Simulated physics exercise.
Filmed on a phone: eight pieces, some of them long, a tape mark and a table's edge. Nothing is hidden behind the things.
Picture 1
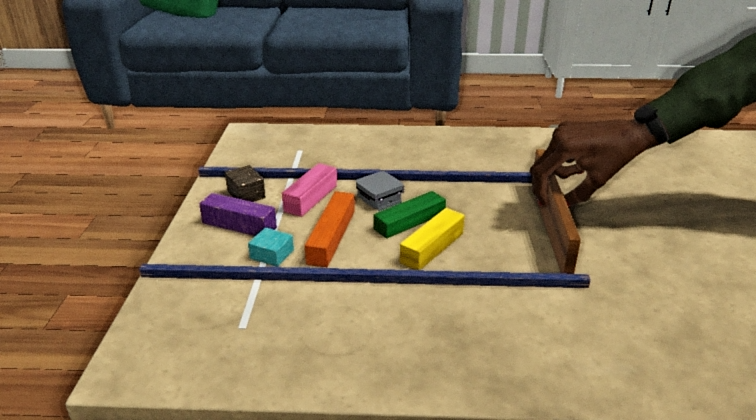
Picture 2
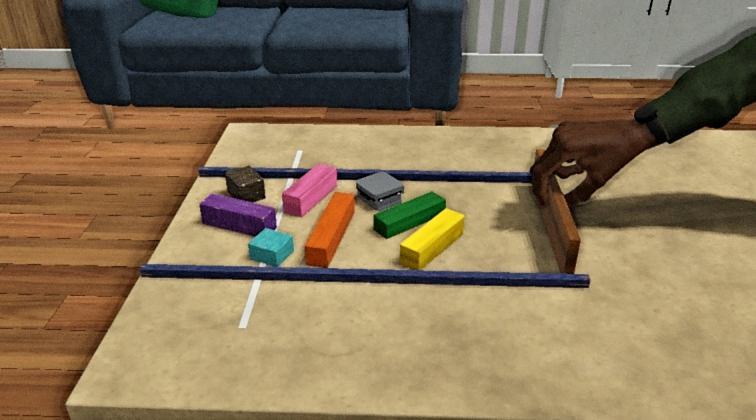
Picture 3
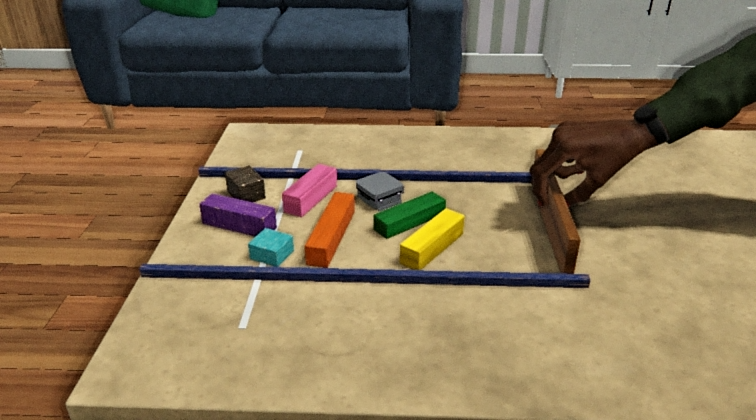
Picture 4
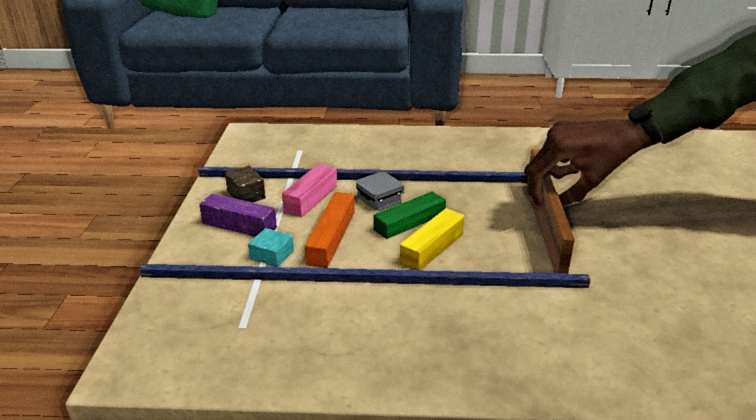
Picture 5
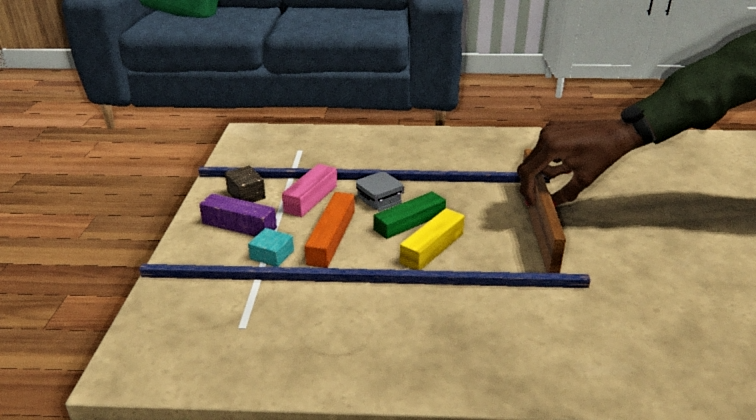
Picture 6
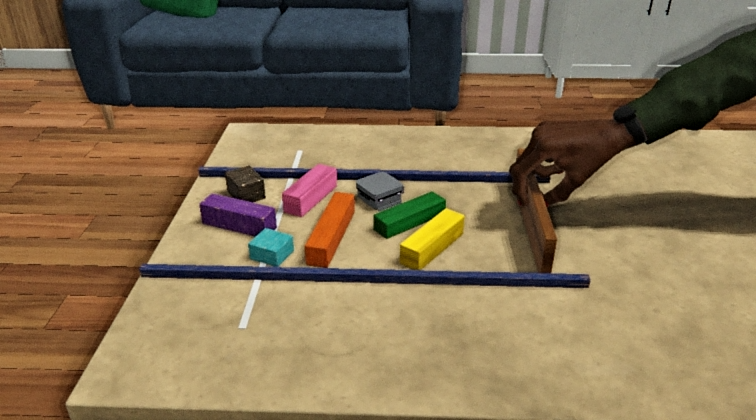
A hand sliding an upright brown board slightly left between two blue rails, while eight coloured pieces lie still on the table.
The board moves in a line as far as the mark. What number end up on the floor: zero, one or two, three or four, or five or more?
In the end the number that fall off is zero.
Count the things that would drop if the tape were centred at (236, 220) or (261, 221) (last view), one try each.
It would be 3 and 1.
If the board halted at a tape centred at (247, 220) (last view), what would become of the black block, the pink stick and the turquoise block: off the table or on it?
The black block goes over, the pink stick does not fall, the turquoise block tumbles off.
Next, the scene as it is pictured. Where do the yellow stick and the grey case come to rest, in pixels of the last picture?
The yellow stick stops around (257, 237); the grey case around (271, 180).
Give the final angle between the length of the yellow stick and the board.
Some 0 degrees.
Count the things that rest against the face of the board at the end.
2 of them.
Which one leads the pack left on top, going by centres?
That is the purple bar.
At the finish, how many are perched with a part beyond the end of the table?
Overhanging: 2.
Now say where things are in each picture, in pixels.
In the first picture, black block (245, 185); purple bar (238, 215); turquoise block (271, 247); board (553, 208); tape (277, 221).
In the second picture, purple bar (238, 216); green stick (410, 214).
In the third picture, turquoise block (271, 247); grey case (379, 192).
In the fourth picture, black block (245, 186); board (548, 208).
In the fifth picture, purple bar (238, 216); pink stick (310, 189).
In the sixth picture, black block (245, 186); purple bar (238, 216); turquoise block (271, 247); board (532, 207); tape (277, 221).
Soon after, none off yet; black block at rest near (245, 186); purple bar at rest near (238, 216); turquoise block at rest near (271, 247).
At rest, the number that fall off is zero.
